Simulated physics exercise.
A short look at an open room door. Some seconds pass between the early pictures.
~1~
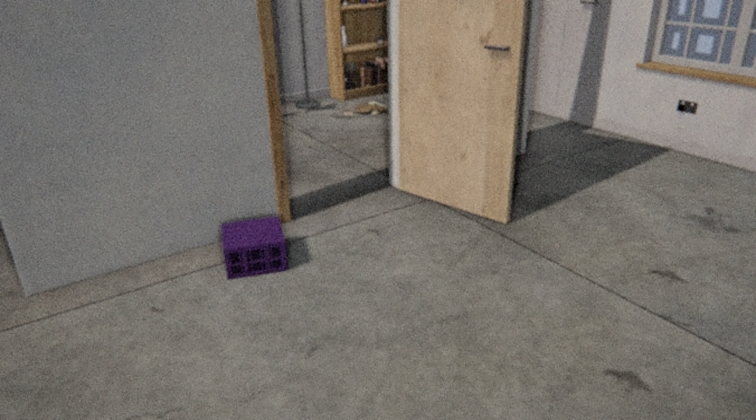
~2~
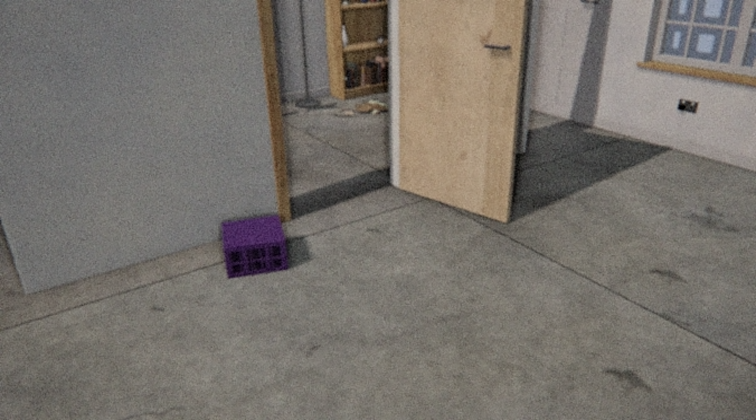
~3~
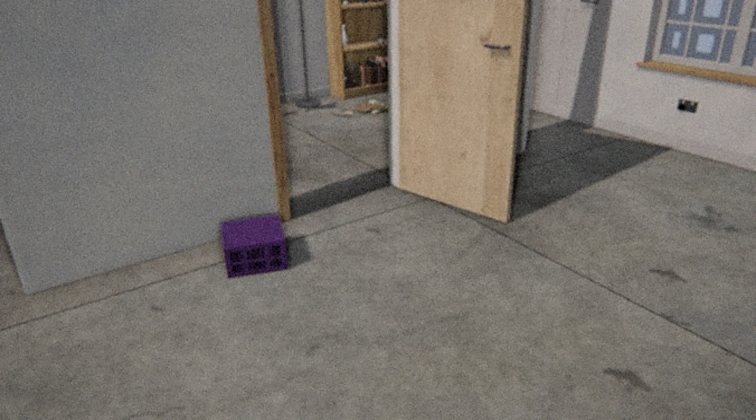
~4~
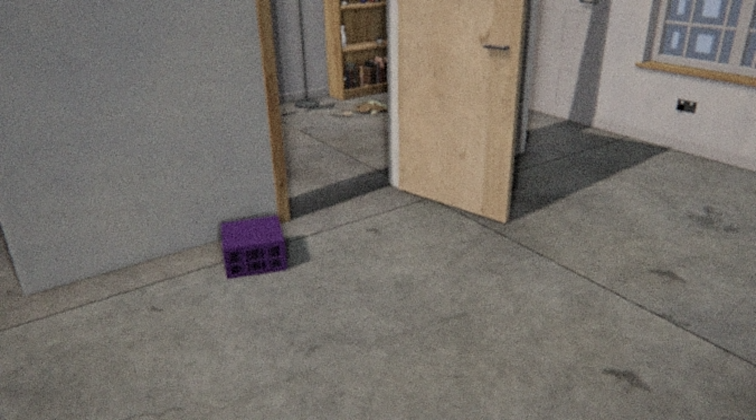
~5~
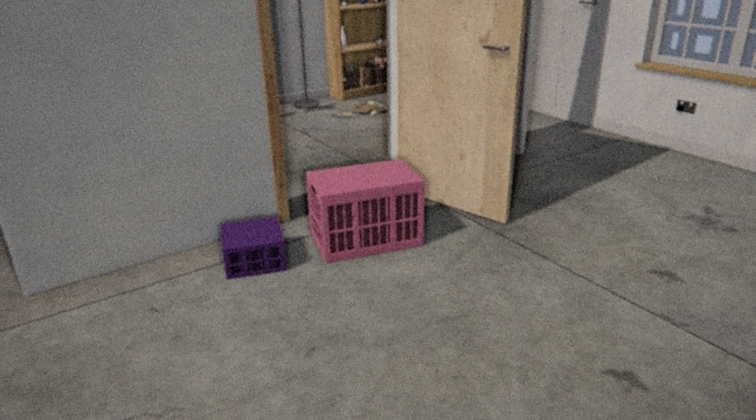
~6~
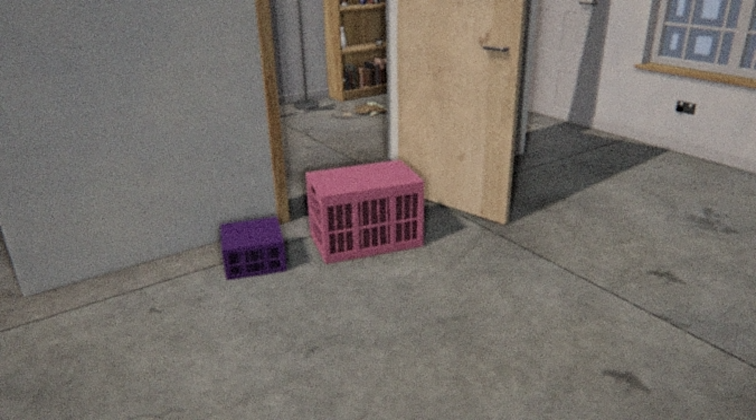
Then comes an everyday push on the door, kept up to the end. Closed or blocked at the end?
It stops short.
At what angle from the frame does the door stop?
About 65°.
Then, 0.50 s later than the last frame, open by 95°.
Then, 0.80 s later than the last frame, open by 82°.
Then, 1.10 s later than the last frame, open by 68°.
When it is over, open by 64°; both as before. End places, in pixels of the last picture, pink chest near (363, 210).
